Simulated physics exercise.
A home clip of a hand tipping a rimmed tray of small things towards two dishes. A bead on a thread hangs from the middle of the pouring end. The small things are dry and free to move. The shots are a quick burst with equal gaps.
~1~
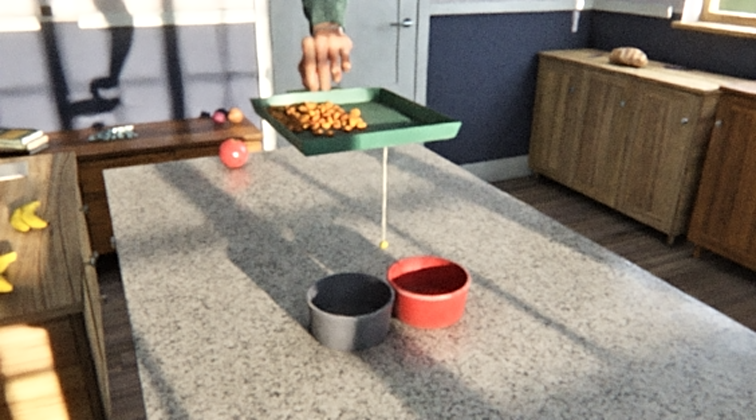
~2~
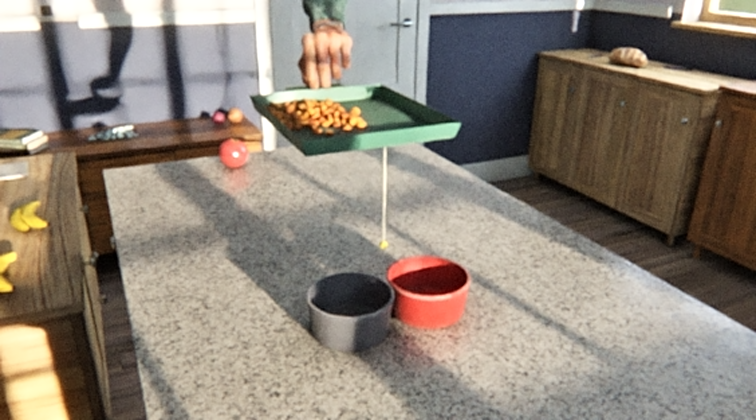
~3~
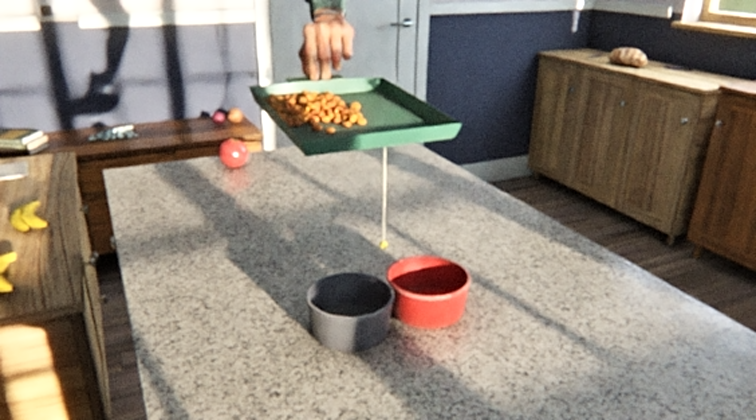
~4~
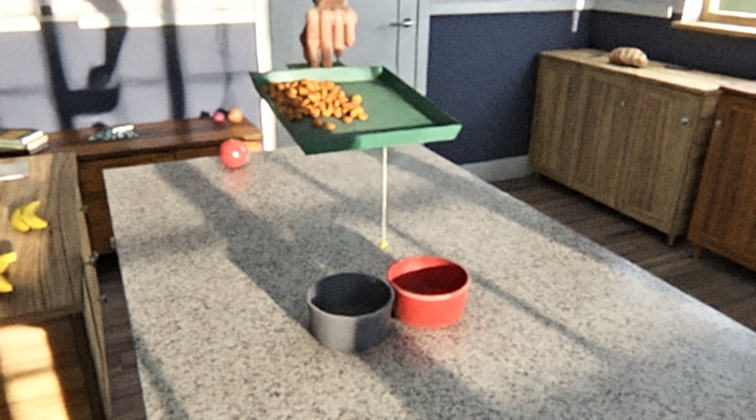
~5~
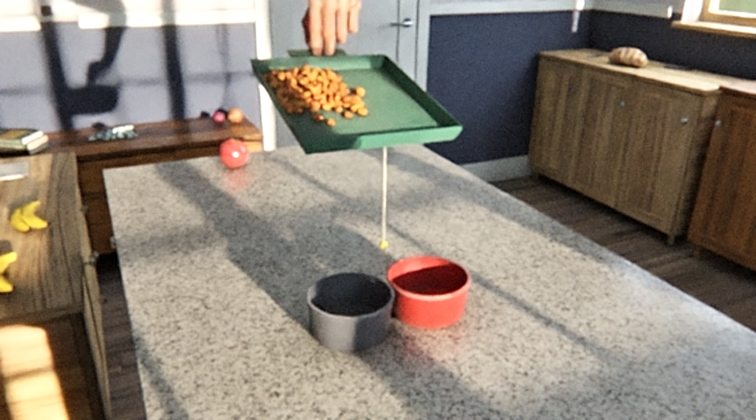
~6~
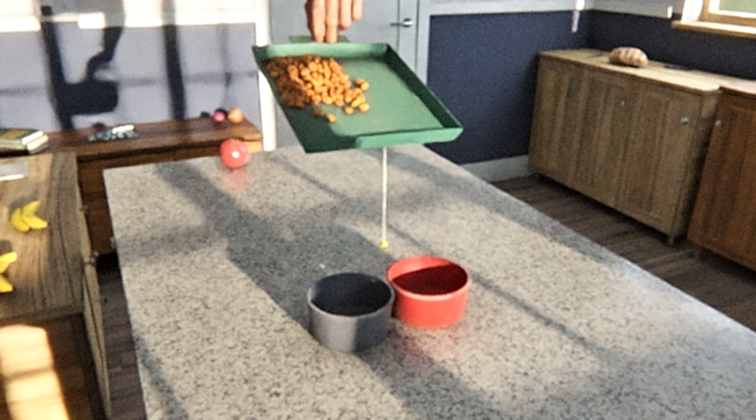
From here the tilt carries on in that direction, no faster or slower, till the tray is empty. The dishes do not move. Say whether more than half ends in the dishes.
The two hold over half of the load.
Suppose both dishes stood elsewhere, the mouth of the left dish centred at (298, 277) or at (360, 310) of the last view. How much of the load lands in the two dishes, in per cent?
First some 10, then 40 per cent.
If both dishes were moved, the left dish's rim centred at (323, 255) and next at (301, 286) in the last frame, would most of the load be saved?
At the first place under half, at the second less than half.
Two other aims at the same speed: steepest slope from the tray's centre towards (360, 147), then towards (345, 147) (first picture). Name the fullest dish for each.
First the dish on the left, then left.
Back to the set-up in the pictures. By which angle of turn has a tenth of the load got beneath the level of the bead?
At about 75°.
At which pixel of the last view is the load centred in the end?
Close to (429, 306).
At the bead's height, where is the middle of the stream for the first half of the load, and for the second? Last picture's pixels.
At about (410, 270), then at (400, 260).
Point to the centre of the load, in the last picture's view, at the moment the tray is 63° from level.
Close to (379, 139).
Shortly afterwards, tray tipped steeply; the bulk on the tray; near a quarter in the air.
Next, tray tipped past a quarter turn; near a third on the tray; a little in the left dish; near a quarter in the right dish; near a quarter outside both; only a few in the air.
Some moments later, tray tipped past a quarter turn; near a quarter in the left dish; near half in the right dish; near a quarter outside both.
In the end, tray tipped past a quarter turn; near a quarter in the left dish; near half in the right dish; near a quarter outside both.
